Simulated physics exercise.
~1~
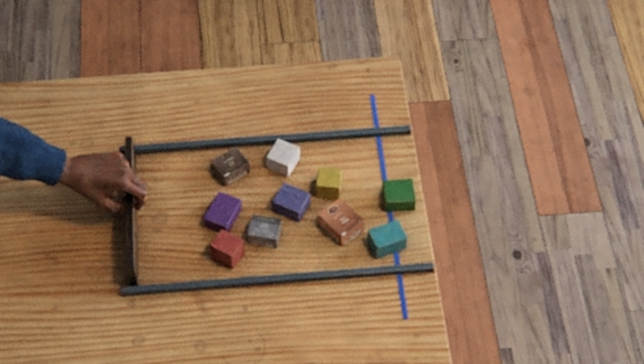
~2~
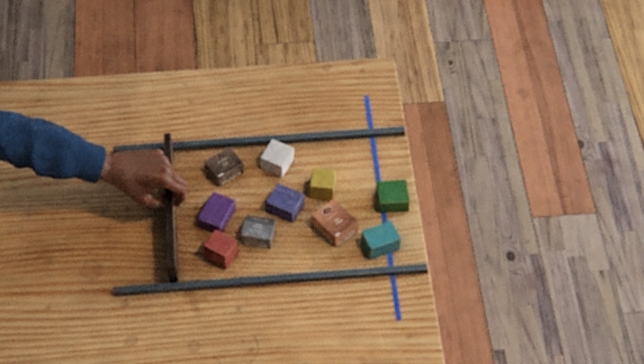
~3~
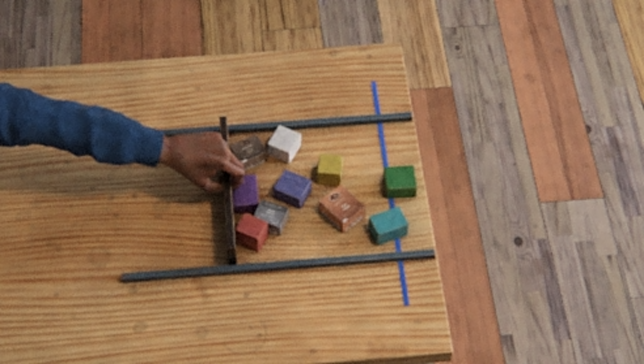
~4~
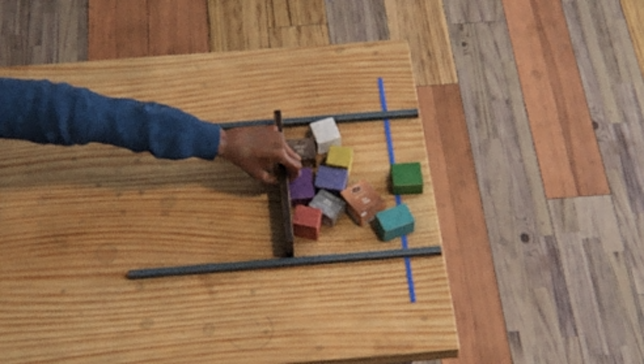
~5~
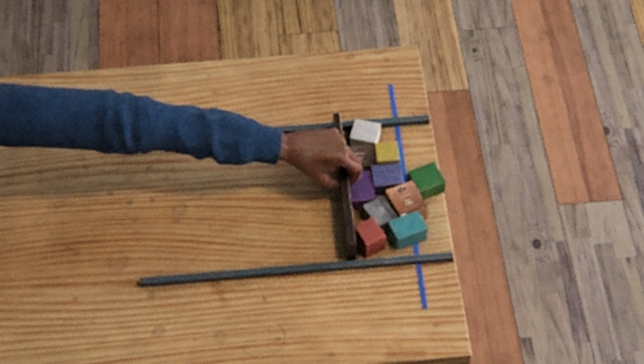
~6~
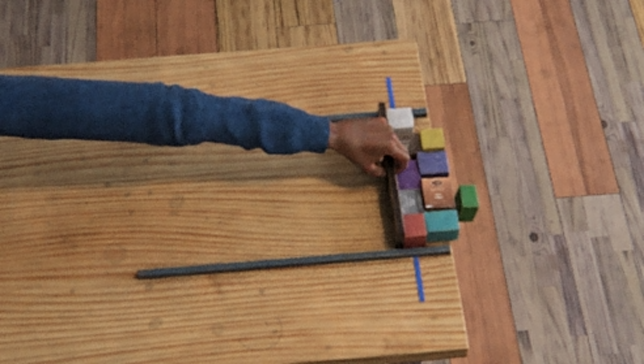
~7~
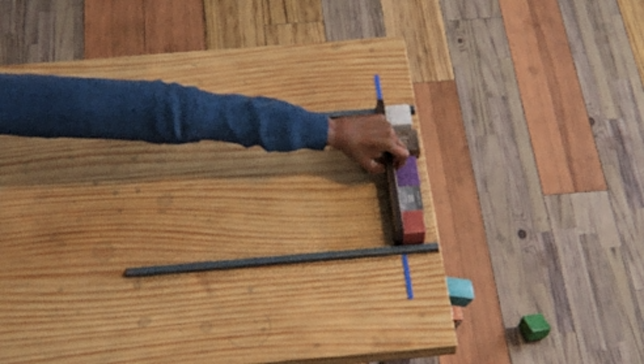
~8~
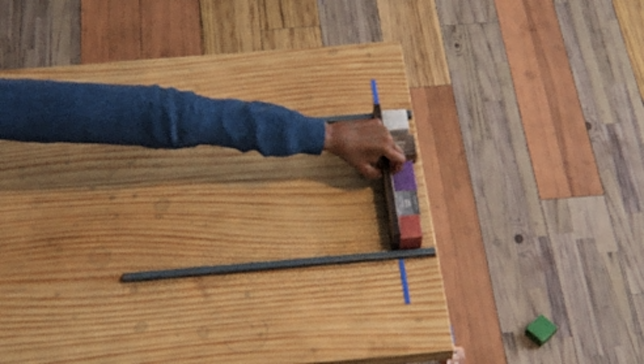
The clip opens on a wooden table where ten small blocks and boxes lie scattered between two dark rails, with a hand in a blue sleeve gripping a board at the left. The hand slides the board right, gathering the red, purple and brown pieces first. The pieces bunch together and press against the turquoise and green blocks near the blue tape. As the board reaches the tape, the front pieces crowd the table's edge and the green block juts over. Several tumble off, and the green block rests on the floor while a row including white, purple and red stays against the board.
